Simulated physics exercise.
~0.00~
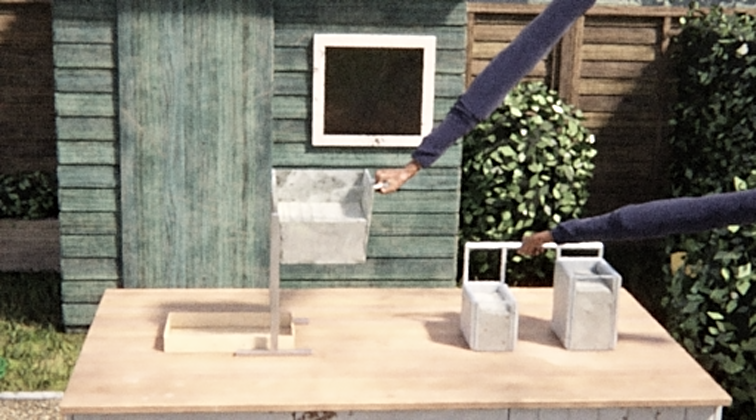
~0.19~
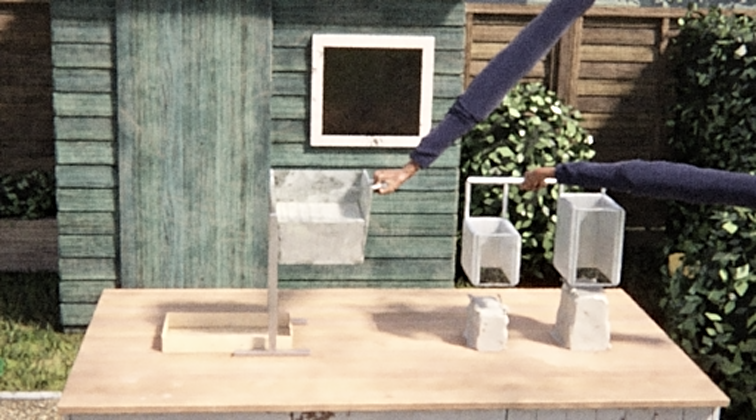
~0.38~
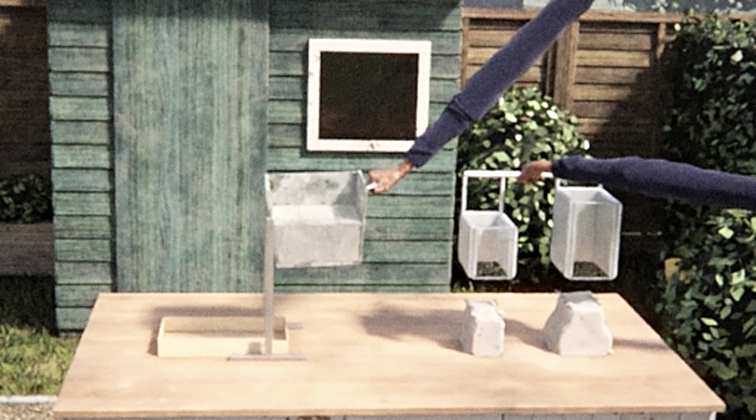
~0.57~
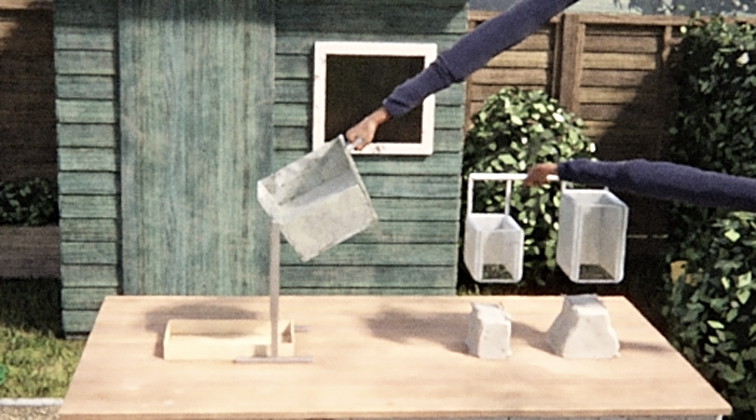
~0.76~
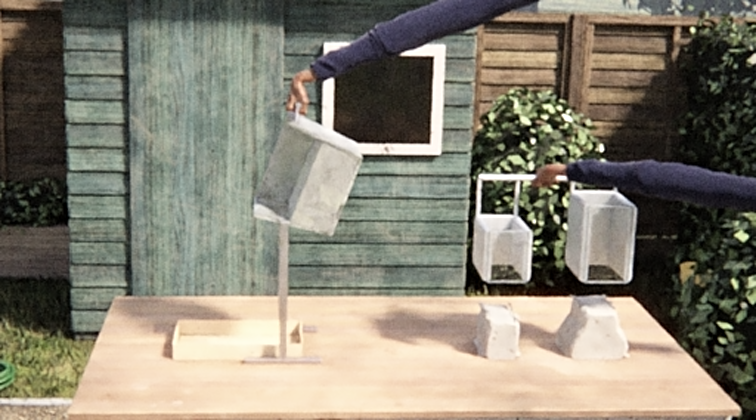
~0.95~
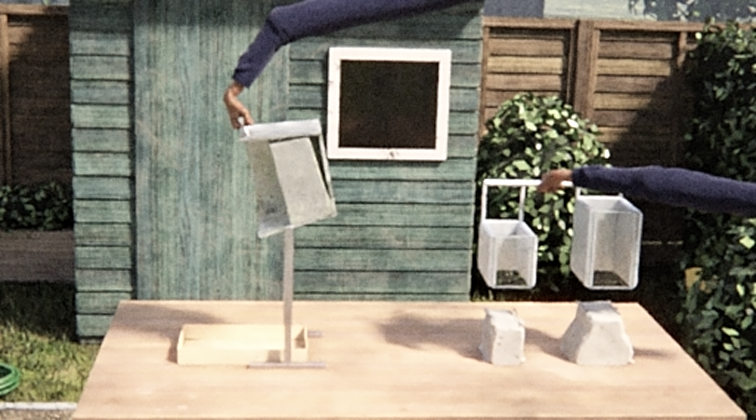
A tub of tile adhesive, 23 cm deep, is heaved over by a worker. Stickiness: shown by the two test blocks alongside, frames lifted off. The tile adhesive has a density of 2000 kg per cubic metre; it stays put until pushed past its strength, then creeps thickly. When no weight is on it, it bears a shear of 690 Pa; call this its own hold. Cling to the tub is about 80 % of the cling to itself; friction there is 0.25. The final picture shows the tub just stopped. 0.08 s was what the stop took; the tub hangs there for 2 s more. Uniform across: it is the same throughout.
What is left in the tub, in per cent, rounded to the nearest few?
Around 36 in every hundred.
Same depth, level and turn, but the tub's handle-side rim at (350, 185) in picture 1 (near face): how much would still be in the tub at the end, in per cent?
About 55 per cent.
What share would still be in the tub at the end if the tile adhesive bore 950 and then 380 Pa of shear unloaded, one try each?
Try one gives 40 per cent, try two gives 30 per cent.
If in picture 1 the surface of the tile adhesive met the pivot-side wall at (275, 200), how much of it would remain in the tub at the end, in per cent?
I'd say close to 25 % stays in the tub.
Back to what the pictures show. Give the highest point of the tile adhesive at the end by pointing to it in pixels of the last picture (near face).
Peak location: Approx. (304, 199).
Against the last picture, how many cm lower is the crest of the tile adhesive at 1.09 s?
Roughly 9 cm.
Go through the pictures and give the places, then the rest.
In the first picture, handle-side rim at (371, 187), tilt 0 degrees; top of the tile adhesive at (281, 220); blocks stand 13 cm, 21 cm (left to right).
In the second picture, handle-side rim at (370, 188), tilt 0 degrees; top of the tile adhesive at (279, 221); blocks stand 13 cm, 18 cm (left to right).
In the third picture, handle-side rim at (364, 187), tilt 3 degrees; top of the tile adhesive at (357, 222); blocks stand 13 cm, 16 cm (left to right).
In the fourth picture, handle-side rim at (344, 151), tilt 30 degrees; top of the tile adhesive at (359, 185); blocks stand 13 cm, 16 cm (left to right).
In the fifth picture, handle-side rim at (289, 125), tilt 70 degrees; top of the tile adhesive at (323, 144); blocks stand 13 cm, 16 cm (left to right).
In the sixth picture, handle-side rim at (241, 142), tilt 102 degrees; top of the tile adhesive at (305, 138); blocks stand 13 cm, 16 cm (left to right).
After 1.09 s, the tub is at 102 degrees and holds 95 %.
After 1.26 s, the tub is at 102 degrees and holds 46 %.
After 1.43 s, the tub is at 102 degrees and holds 41 %.
After 1.60 s, the tub is at 102 degrees and holds 36 %.
After 2.95 s, at the end, the tub is at 102 degrees and holds 36 %.
